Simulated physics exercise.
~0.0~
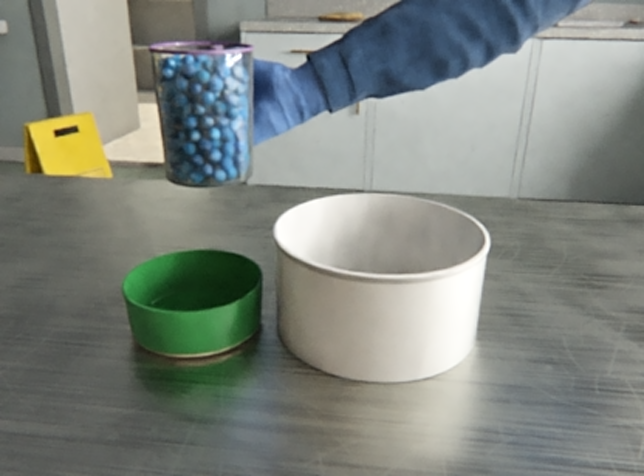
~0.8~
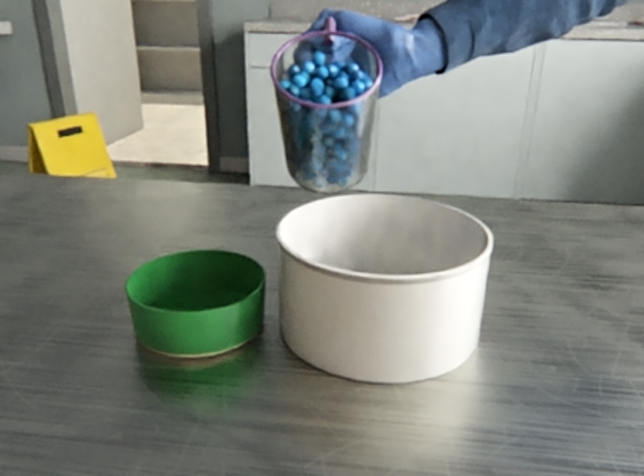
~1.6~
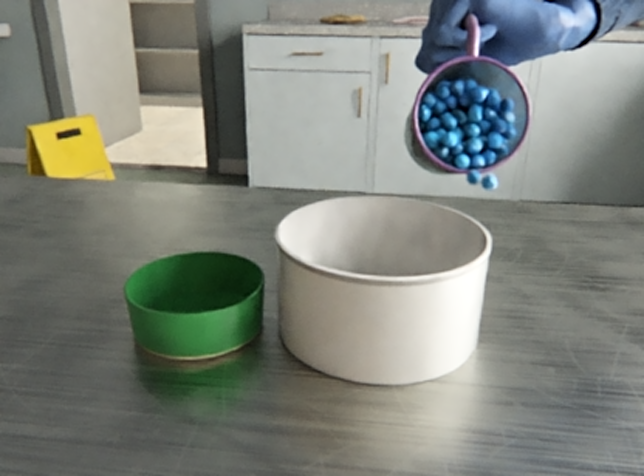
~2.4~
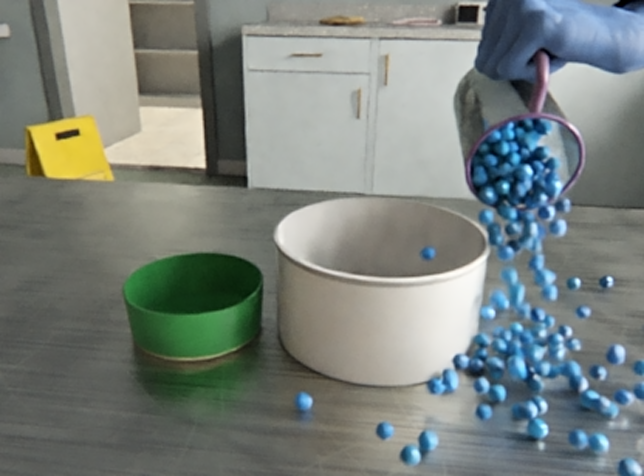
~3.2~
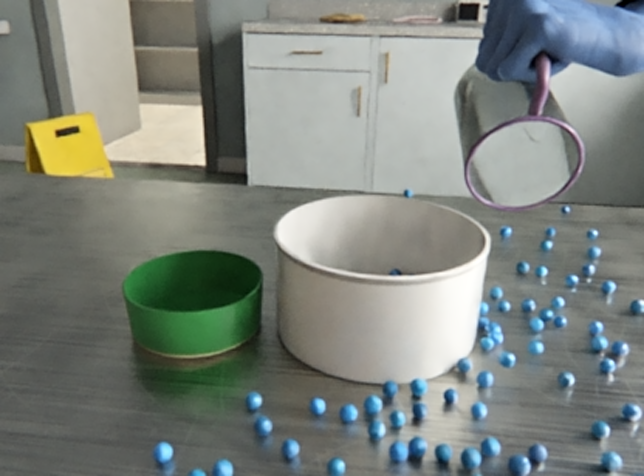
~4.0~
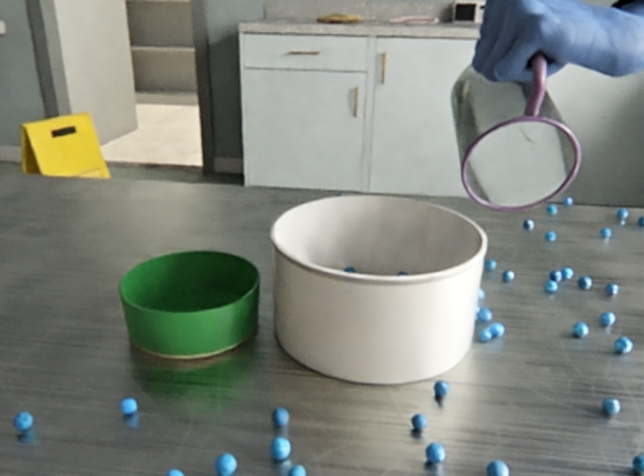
Blue balls spill from a tipped cup in a gloved hand, mostly missing the white pot.
